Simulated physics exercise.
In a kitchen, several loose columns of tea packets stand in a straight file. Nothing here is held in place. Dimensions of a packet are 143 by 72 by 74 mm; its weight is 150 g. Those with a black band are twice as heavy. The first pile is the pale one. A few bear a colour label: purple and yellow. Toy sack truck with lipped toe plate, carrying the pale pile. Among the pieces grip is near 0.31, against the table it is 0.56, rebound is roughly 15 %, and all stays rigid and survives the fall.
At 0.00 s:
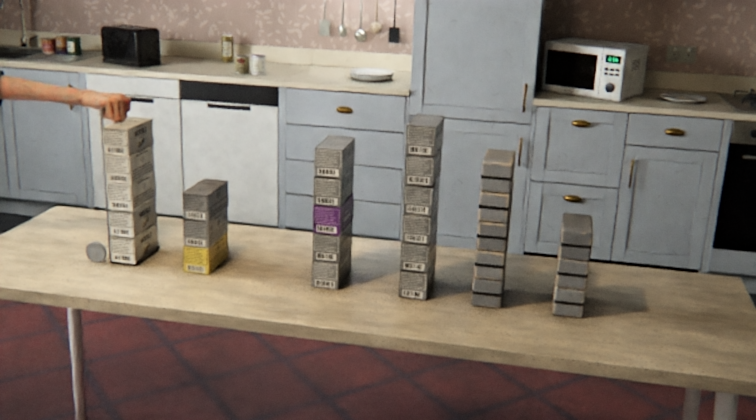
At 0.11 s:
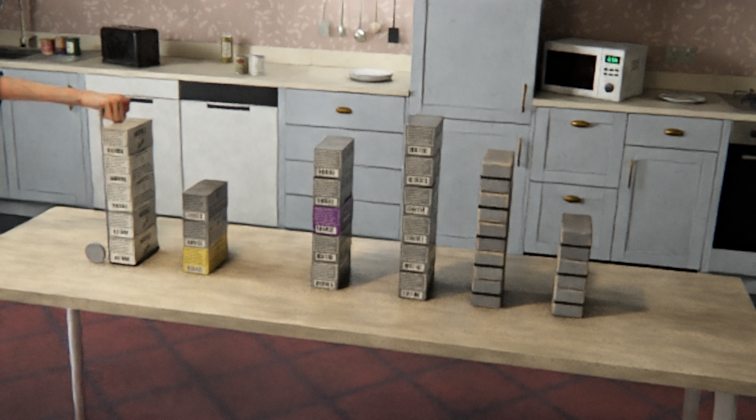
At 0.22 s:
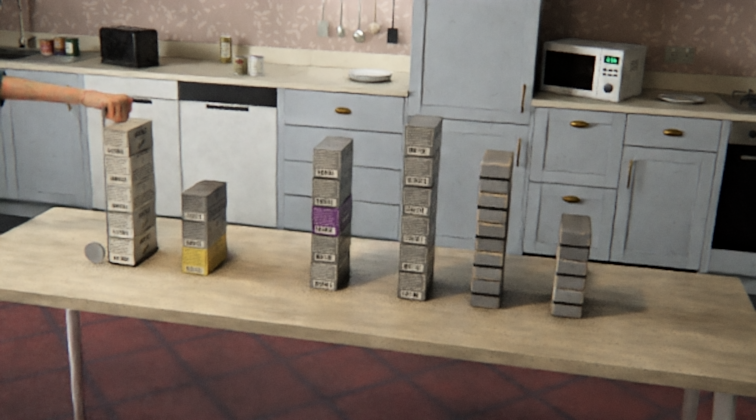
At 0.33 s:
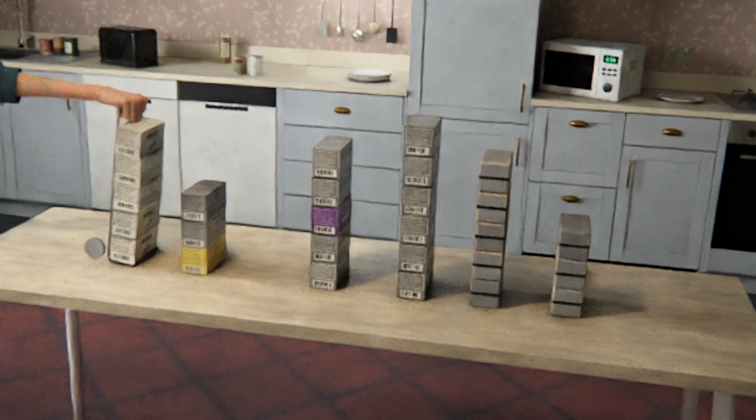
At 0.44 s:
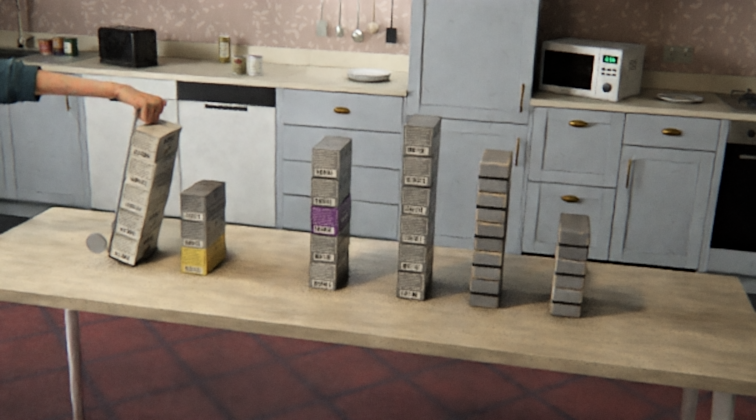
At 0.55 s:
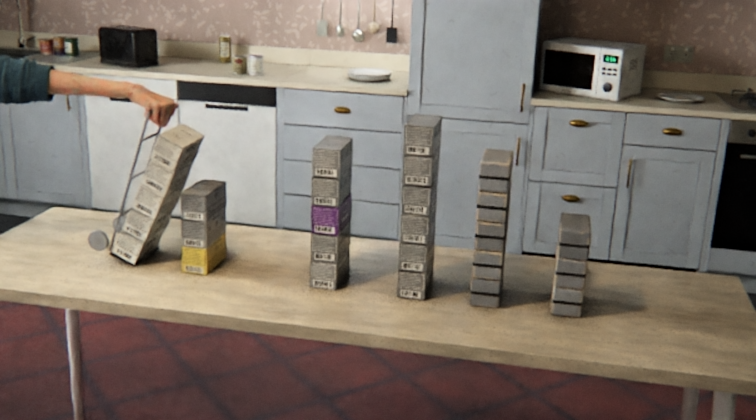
A small hand truck carrying a pale stack tilts right as a hand pushes its top.
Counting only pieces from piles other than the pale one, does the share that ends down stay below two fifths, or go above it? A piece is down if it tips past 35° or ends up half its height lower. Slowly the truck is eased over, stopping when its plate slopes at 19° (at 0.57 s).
It stays below two fifths.
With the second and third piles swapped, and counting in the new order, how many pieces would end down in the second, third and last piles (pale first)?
Count of fallen pieces - second: 4; third: 2; last: 0.
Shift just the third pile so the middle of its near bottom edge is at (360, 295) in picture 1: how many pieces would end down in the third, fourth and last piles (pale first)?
You'd end with the third pile at 0, the fourth at 0 and the last at 0 down.
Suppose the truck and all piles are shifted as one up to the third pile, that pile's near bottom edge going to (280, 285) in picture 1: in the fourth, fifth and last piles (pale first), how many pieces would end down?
After that shift, the fourth pile would have 0 down, the fifth 0 and the last 0.
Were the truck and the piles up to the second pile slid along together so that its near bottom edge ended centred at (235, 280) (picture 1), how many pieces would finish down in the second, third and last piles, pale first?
The tally would be second 2, then third 5, then last 3.
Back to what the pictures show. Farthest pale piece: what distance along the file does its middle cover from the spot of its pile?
Roughly 50 cm.
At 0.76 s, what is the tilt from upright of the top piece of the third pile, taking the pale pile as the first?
It leans around 0°.
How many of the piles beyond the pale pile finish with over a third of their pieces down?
Counted up, you get 1.
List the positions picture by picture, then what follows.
In the first picture (we follow the side turned to the camera), truck frame (103, 141) 0° forward; yellow packet (196, 261); purple packet (326, 221); no other piece has moved.
The second picture shows truck frame (102, 141) 0° forward; yellow packet (195, 261).
The third picture shows truck frame 1° forward; purple packet (325, 221).
The fourth picture shows truck frame 7° forward, top of the pale pile leaning 8°; purple packet (324, 221); no other piece has moved.
The fifth picture shows truck frame (131, 140) 15° forward, top of the pale pile leaning 15°; purple packet (324, 221); no other piece has moved.
The sixth picture shows truck frame (141, 141) 19° forward, top of the pale pile leaning 25°; purple packet (325, 221); yellow packet (194, 261); no other piece has moved.
Around 0.62 s, 0 of the pale pile down; none of the 22 other packets down.
Around 0.76 s, 5 of the pale pile down; none of the 22 other packets down, 3 disturbed; yellow packet tipped 7°.
Around 0.90 s, 5 of the pale pile down; none of the 22 other packets down, 3 disturbed; yellow packet tipped 30°.
Around 1.04 s, 5 of the pale pile down; 3 of the 22 other packets down; yellow packet tipped 57°.
Finally (1.6 s), 5 of the pale pile down; 3 of the 22 other packets down; yellow packet on its side; purple packet unmoved. That is 14 per cent. Seen by the last camera, middles, yellow packet near (229, 253), purple packet near (333, 213).
